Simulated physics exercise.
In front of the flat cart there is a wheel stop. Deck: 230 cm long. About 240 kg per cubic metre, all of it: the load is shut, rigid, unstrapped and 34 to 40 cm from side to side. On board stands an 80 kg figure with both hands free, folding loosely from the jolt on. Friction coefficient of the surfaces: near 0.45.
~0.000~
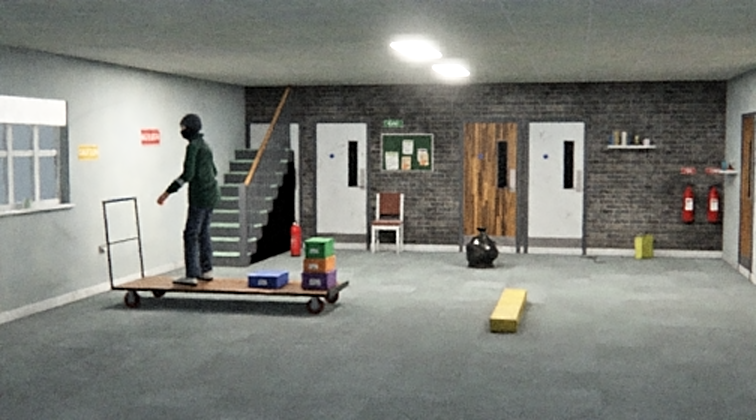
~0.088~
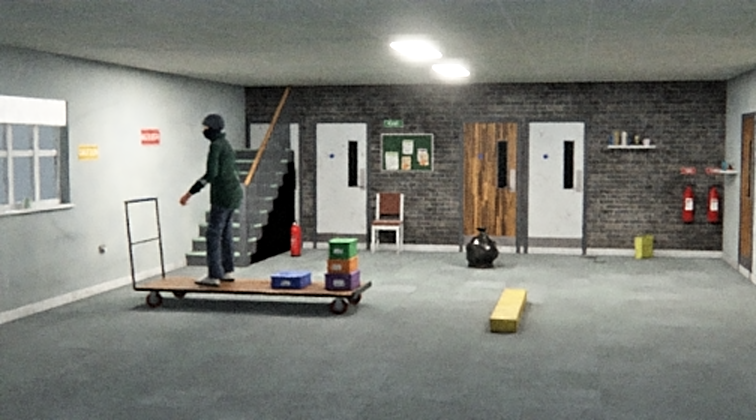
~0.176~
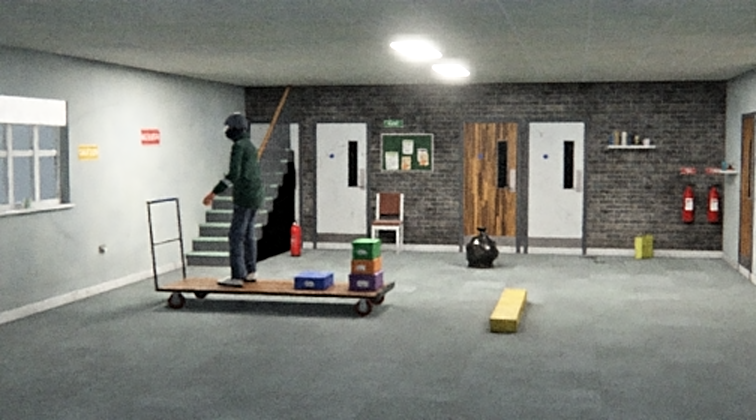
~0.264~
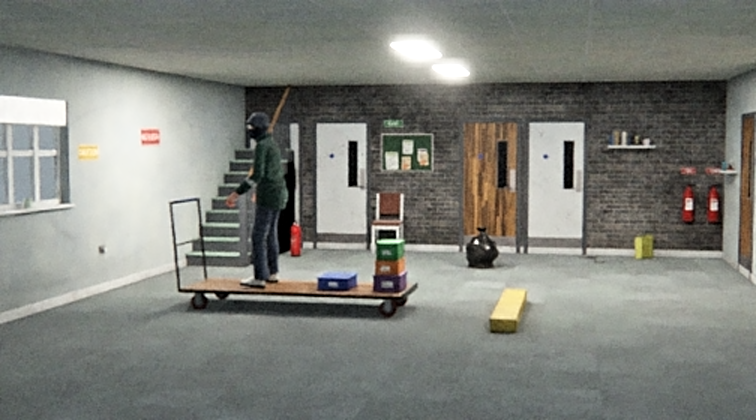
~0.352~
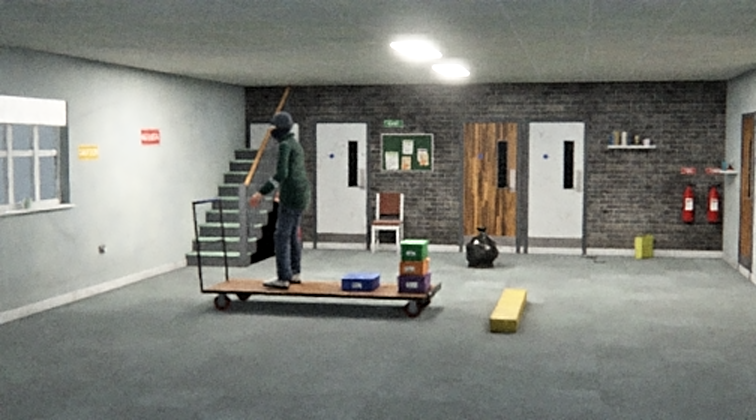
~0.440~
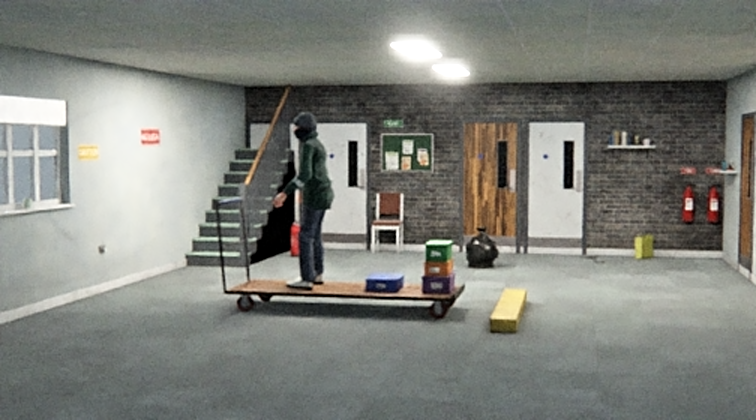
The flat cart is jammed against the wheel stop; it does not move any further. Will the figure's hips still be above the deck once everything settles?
Result: Off the deck.
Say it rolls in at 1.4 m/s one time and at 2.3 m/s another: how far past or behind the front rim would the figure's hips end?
60 cm behind, then 20 cm behind.
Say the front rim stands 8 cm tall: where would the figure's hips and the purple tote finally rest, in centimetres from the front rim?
So the hips go 10 cm beyond the rim, while the purple one stops 20 cm short of it.
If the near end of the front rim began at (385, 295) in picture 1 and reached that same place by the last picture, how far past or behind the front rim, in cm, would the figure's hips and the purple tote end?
Hips: 50 cm behind; purple: 20 cm behind.
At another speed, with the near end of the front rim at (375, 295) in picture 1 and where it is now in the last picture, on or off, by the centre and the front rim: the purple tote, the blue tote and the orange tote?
In that case purple on, blue on, orange off.
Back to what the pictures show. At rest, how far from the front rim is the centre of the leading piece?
160 cm past it.
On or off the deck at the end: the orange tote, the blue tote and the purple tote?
By the last picture you'd see orange shed, blue retained and purple retained.
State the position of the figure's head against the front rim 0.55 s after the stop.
20 cm behind it.
The wheels strike at 0.60 s.
After 1.15 s the figure's hips are 9 cm behind the rim, near (498, 262) in the last picture's view.
After 1.60 s the figure's hips are 18 cm past the rim, near (525, 274) in the last picture's view.
Final state at 3.5 s, past the rim, green tote, orange tote and the figure's hips; behind it, blue tote and purple tote.
